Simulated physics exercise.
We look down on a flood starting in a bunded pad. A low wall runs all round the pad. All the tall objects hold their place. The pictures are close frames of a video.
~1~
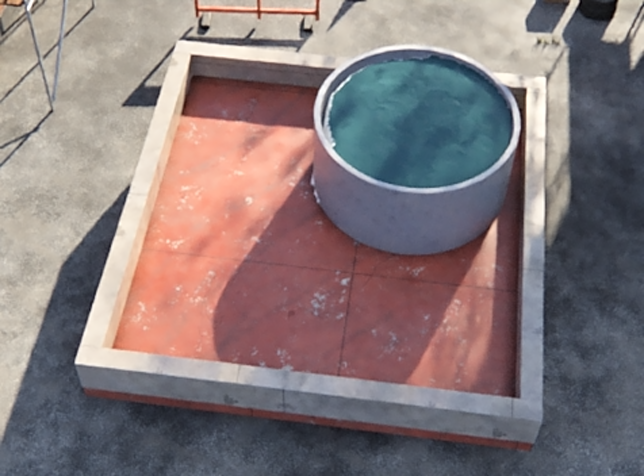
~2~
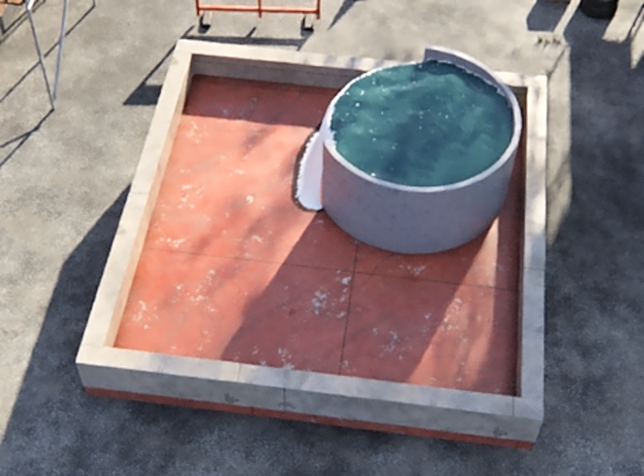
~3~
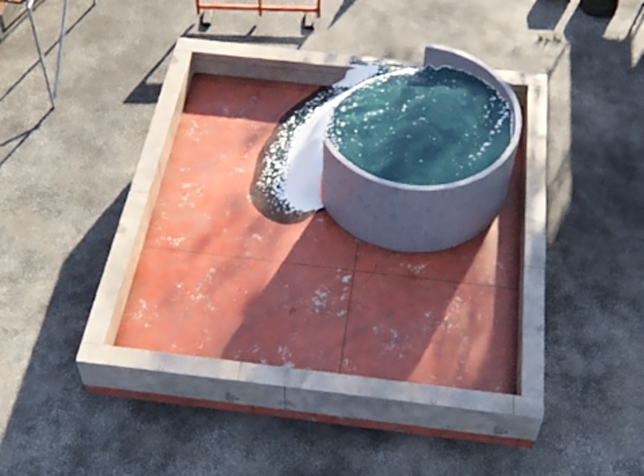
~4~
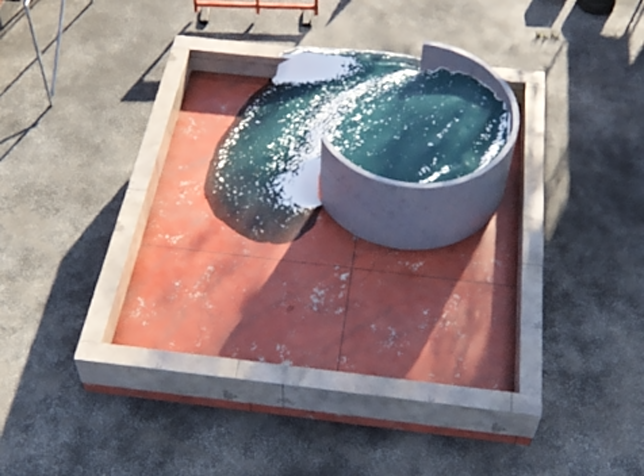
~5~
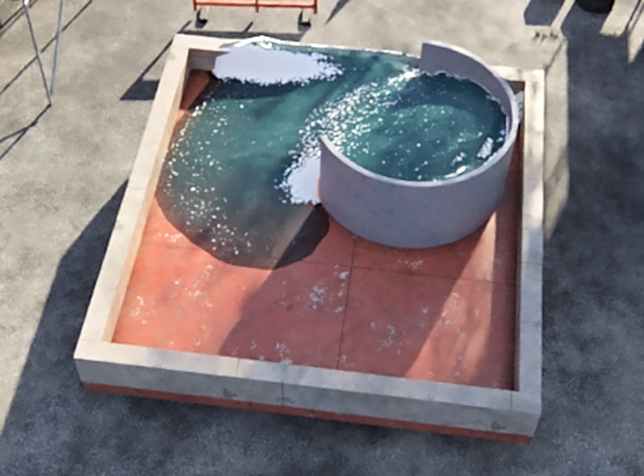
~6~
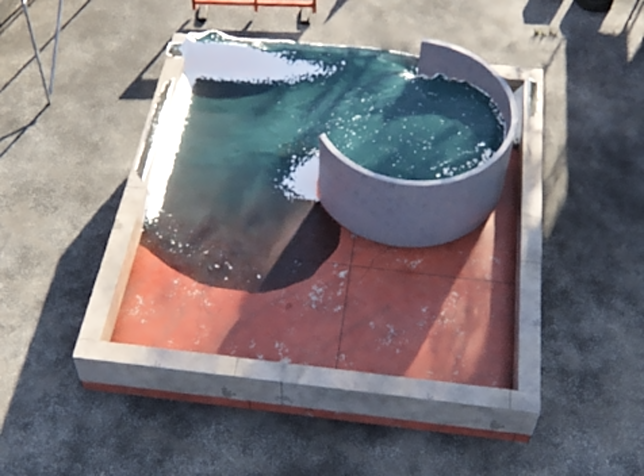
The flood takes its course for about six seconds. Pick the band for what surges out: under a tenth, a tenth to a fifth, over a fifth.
Over the wall goes more than a fifth.
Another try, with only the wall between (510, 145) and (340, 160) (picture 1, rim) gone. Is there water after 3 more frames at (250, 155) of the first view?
Verdict: Free of water.
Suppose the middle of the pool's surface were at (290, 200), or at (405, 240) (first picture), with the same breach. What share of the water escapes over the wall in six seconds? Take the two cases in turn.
Roughly 24 per cent, then 12 per cent.
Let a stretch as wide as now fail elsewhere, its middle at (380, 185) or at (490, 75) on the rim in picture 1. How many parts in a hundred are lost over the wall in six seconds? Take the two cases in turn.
Near 12 and 38 in a hundred.
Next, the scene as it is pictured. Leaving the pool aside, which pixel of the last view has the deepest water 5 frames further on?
Around (175, 121).
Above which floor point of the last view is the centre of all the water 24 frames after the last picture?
At about (307, 221).
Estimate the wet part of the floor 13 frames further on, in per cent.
Some 80 per cent.
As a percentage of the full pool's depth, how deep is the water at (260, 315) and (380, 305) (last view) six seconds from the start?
About 18 and 16 per cent.
A moment on, water covers 50 % of the floor; the low wall has let 5 % over.
Next, water covers 50 % of the floor; the low wall has let 9 % over.
Then, water covers 65 % of the floor; the low wall has let 20 % over.
Later, water covers 80 % of the floor; the low wall has let 22 % over.
In the end, water covers 80 % of the floor; the low wall has let 22 % over.
